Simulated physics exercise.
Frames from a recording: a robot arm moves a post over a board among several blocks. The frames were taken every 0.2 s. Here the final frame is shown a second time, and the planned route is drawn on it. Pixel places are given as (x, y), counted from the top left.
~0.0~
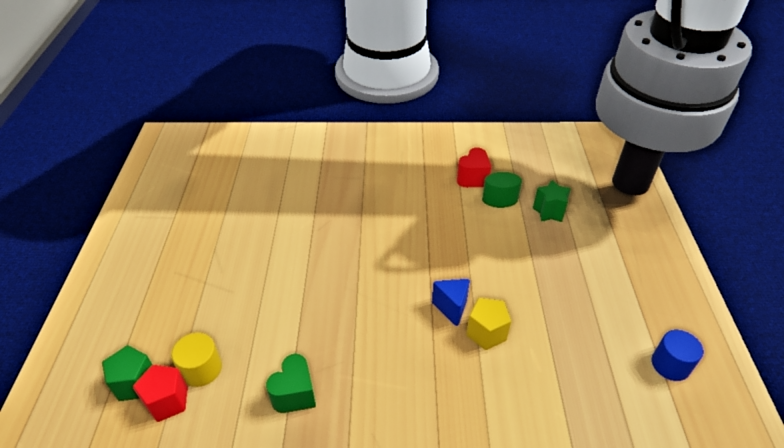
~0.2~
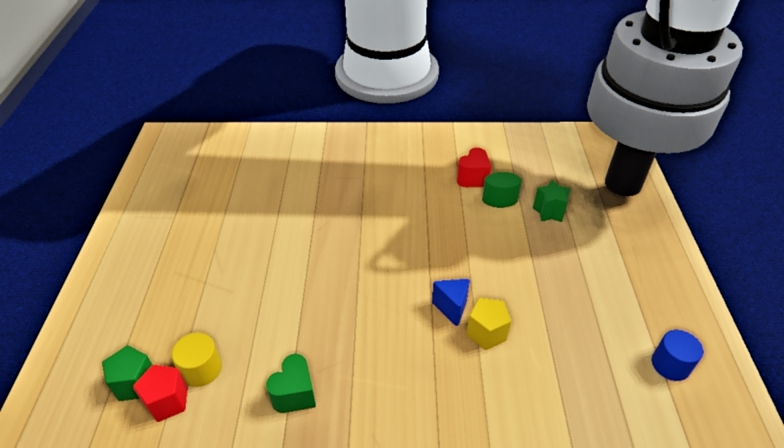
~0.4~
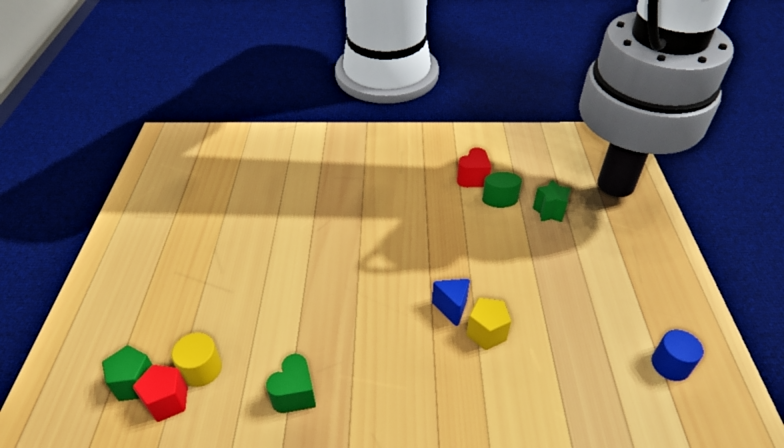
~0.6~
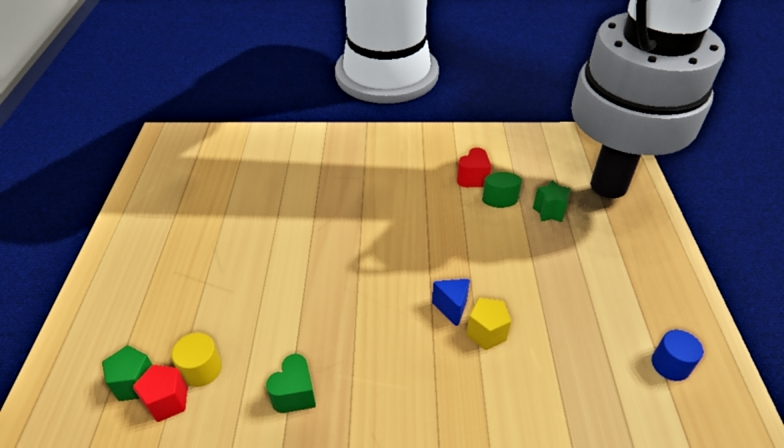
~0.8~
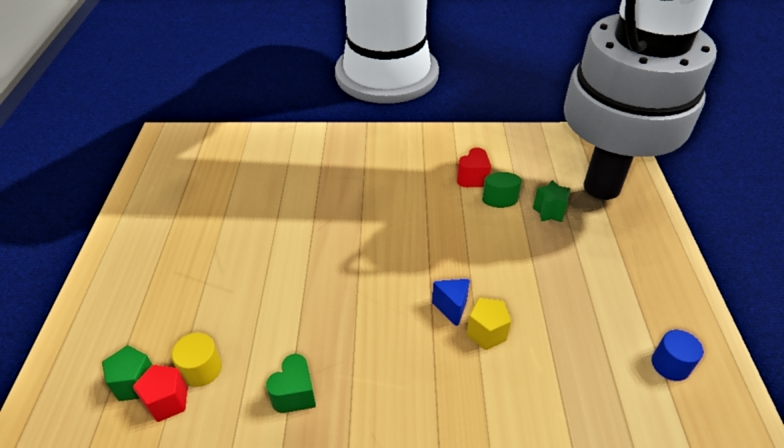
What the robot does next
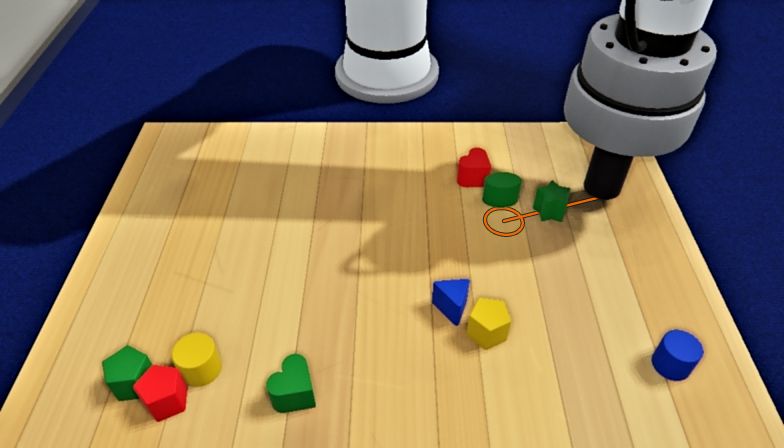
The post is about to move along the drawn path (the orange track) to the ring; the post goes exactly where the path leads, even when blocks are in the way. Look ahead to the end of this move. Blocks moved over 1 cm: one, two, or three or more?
One block shifts.
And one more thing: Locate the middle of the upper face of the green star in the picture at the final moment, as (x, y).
At the end it should sit near (479, 209).
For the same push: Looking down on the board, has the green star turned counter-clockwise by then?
I'd say no.
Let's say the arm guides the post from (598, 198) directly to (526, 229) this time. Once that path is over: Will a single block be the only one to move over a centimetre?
I believe so.
The line goes in a line from (598, 198) to (504, 221).
What follows on the original path. One third of the way, post at (570, 196); green star at (542, 194).
Two thirds of the way, post at (538, 203); green star at (508, 202).
At the end, post at (506, 211); green elliptical block unmoved; green star at (479, 209), turned 30° clockwise.
